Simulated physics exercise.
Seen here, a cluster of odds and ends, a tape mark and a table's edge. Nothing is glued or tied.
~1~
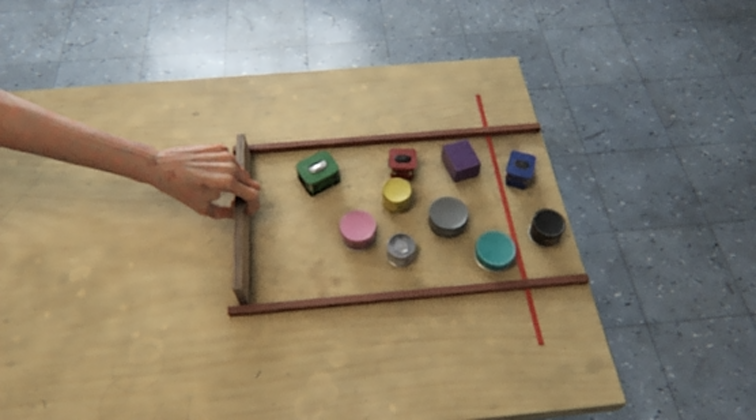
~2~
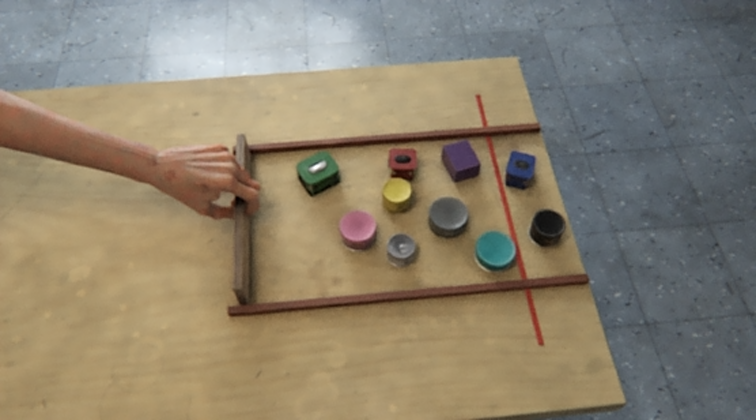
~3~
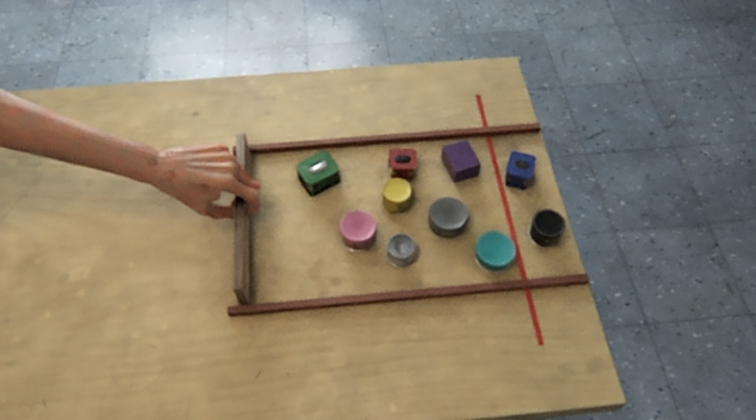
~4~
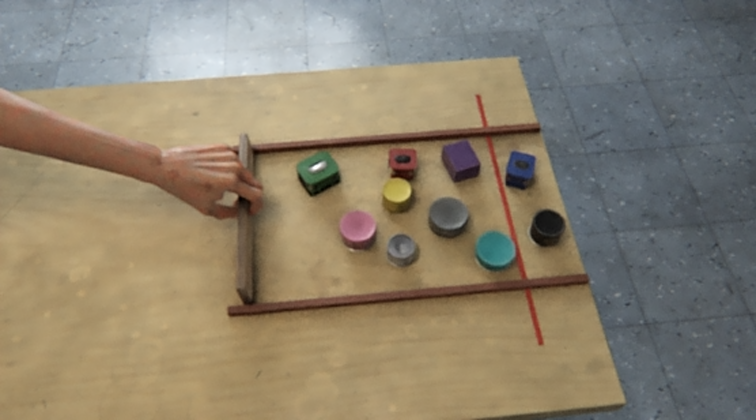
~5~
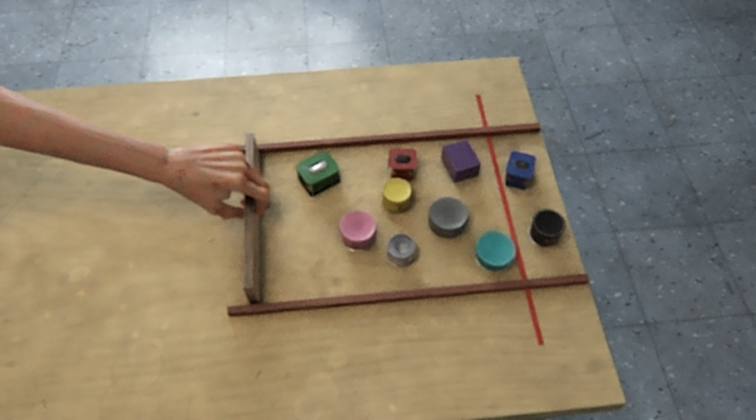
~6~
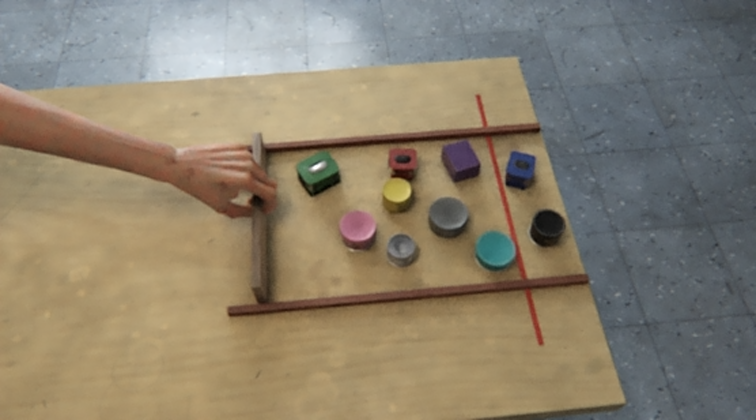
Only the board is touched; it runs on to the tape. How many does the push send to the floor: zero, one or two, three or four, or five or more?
Outcome: The number that fall off is one or two.
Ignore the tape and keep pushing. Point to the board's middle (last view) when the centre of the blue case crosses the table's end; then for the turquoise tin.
At (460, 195) for the blue case; at (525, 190) for the turquoise tin.
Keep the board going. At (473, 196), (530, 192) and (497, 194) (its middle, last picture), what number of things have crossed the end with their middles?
In that order 1, 6 and 2.
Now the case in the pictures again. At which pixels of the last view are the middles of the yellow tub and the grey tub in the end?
The yellow tub at (518, 187), the grey tub at (553, 196).
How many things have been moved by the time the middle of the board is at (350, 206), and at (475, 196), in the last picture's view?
By then 2, and 10.
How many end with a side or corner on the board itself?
In contact: 4.
Early on, none off yet; black tin at rest near (546, 229); blue case at rest near (520, 170); turquoise tin at rest near (495, 252).
Finally, the number that fall off is one or two; lost, purple block and blue case.
